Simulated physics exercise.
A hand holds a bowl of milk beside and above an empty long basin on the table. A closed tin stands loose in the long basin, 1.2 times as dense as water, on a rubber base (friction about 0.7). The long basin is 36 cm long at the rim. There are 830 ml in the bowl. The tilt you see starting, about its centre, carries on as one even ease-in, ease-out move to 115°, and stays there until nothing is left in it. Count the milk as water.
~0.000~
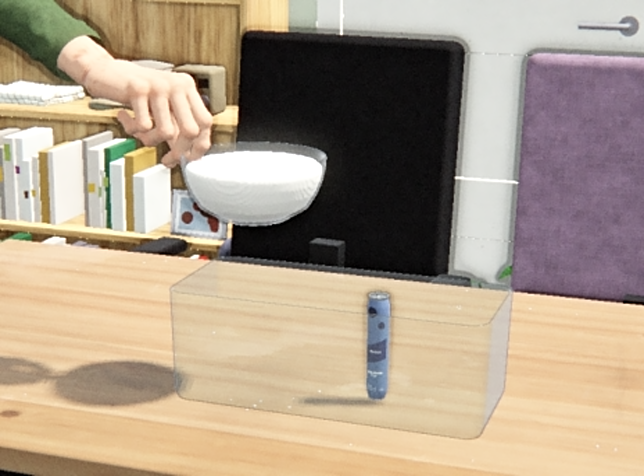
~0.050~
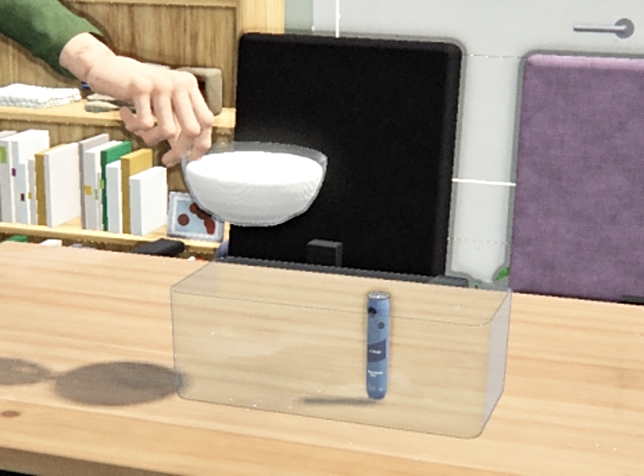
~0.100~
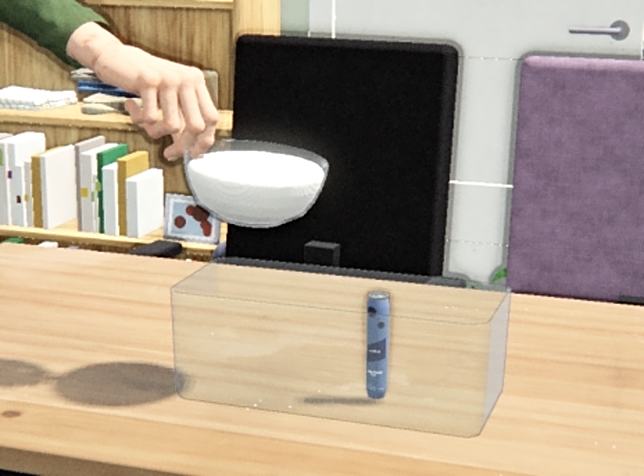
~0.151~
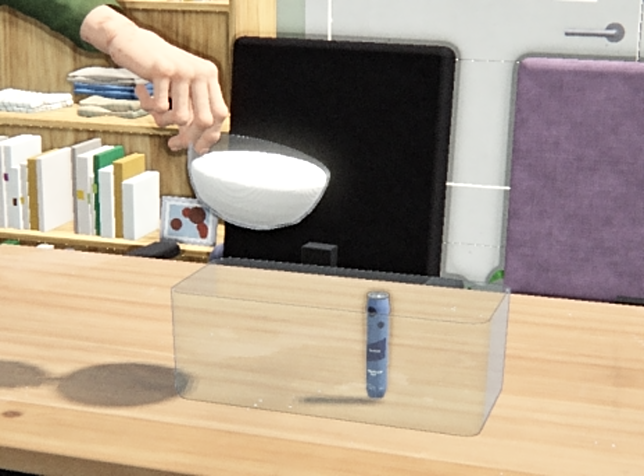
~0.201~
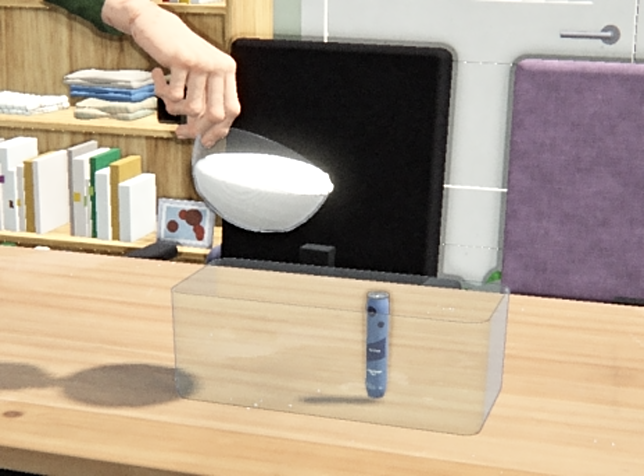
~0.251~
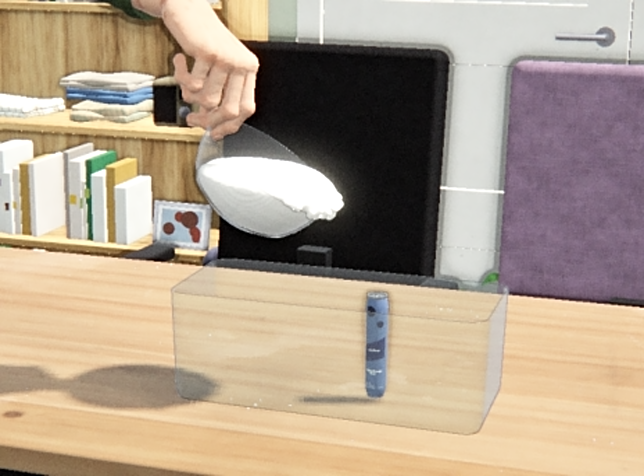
A hand in a green sleeve holds a clear bowl of white milk at the left, above a pale wooden table seen from the front and slightly above. Below it sits a clear, long basin with a slim blue tin upright inside, before a black panel, wooden shelves of books and a purple panel. The hand rises and tilts the bowl rightward, slowly then faster, the milk reaching its lip, as the view drifts slightly.
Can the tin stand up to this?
It topples.
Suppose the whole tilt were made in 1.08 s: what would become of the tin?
The tin falls.
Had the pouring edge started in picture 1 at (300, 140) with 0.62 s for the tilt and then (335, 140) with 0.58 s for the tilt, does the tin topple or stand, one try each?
First it topples; then it goes over.
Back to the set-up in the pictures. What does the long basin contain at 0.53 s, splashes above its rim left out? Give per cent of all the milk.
About 78 per cent.
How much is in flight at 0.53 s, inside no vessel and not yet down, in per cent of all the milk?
Some 16 per cent.
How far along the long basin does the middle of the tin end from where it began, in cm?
About 7.0 cm.
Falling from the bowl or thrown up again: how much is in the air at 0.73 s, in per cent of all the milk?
Some 1 per cent.
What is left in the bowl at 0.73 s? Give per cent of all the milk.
Some 0 per cent.
By 0.53 s the tilt is 103° and 6 per cent is still to pour; the tin leans 5°.
By 0.73 s the tilt is 115° and 0 per cent is still to pour; the tin leans 41°.
By 0.94 s the tilt is 115° and 0 per cent is still to pour; the tin lies on its side.
By 1.17 s the tilt is 115° and 0 per cent is still to pour; the tin lies on its side.
At rest the tin lies on its side.
